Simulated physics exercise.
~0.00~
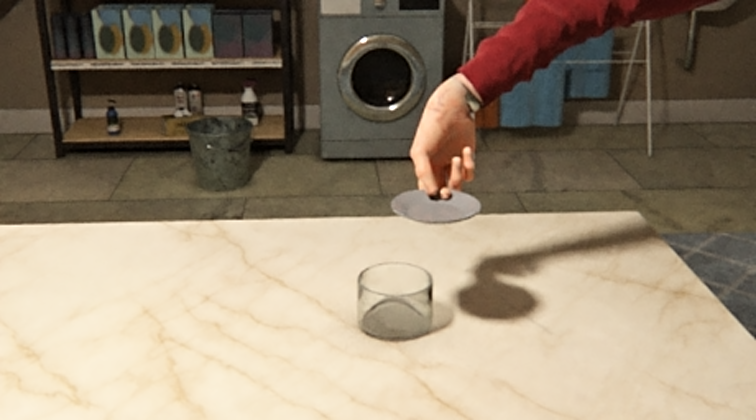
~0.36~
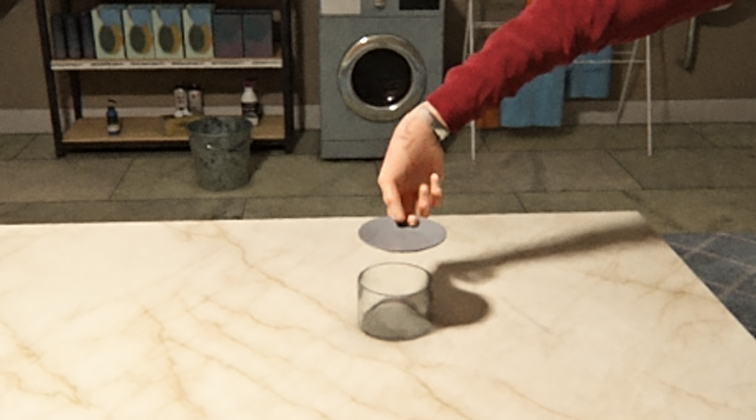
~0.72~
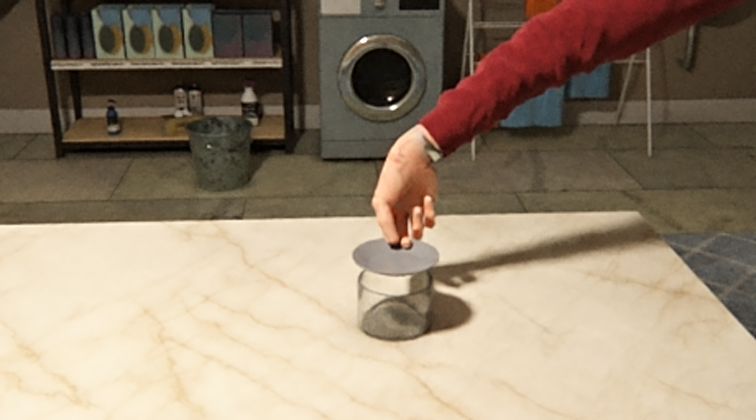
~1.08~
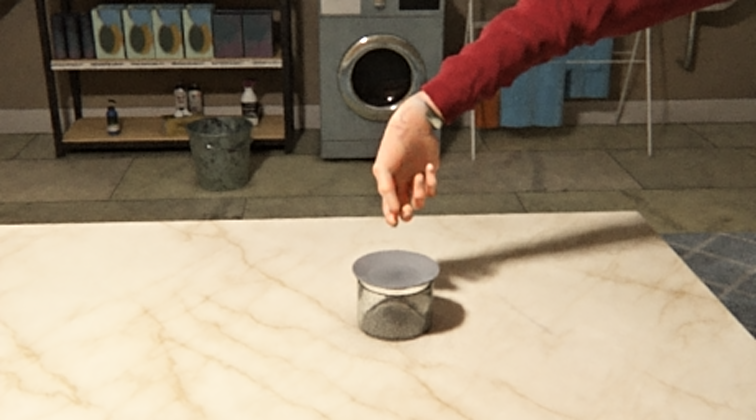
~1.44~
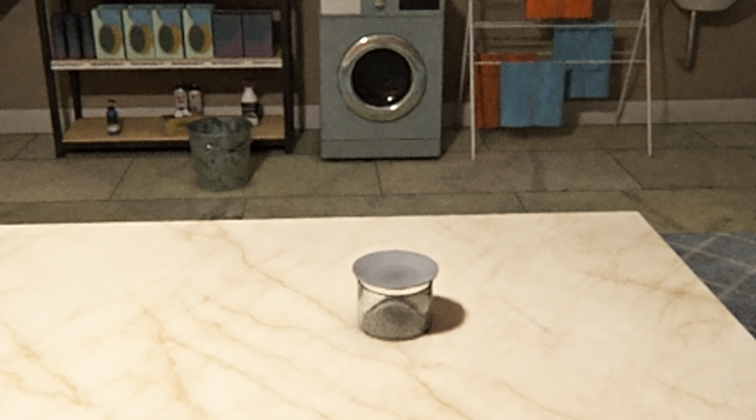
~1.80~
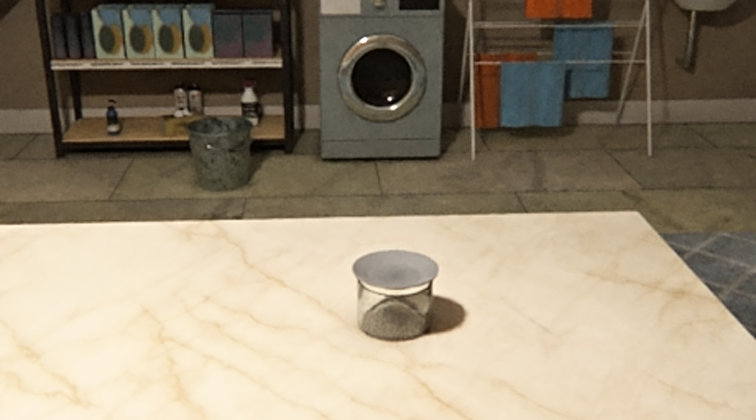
In a laundry room, a hand lowers a grey disc onto a glass, where it rests.
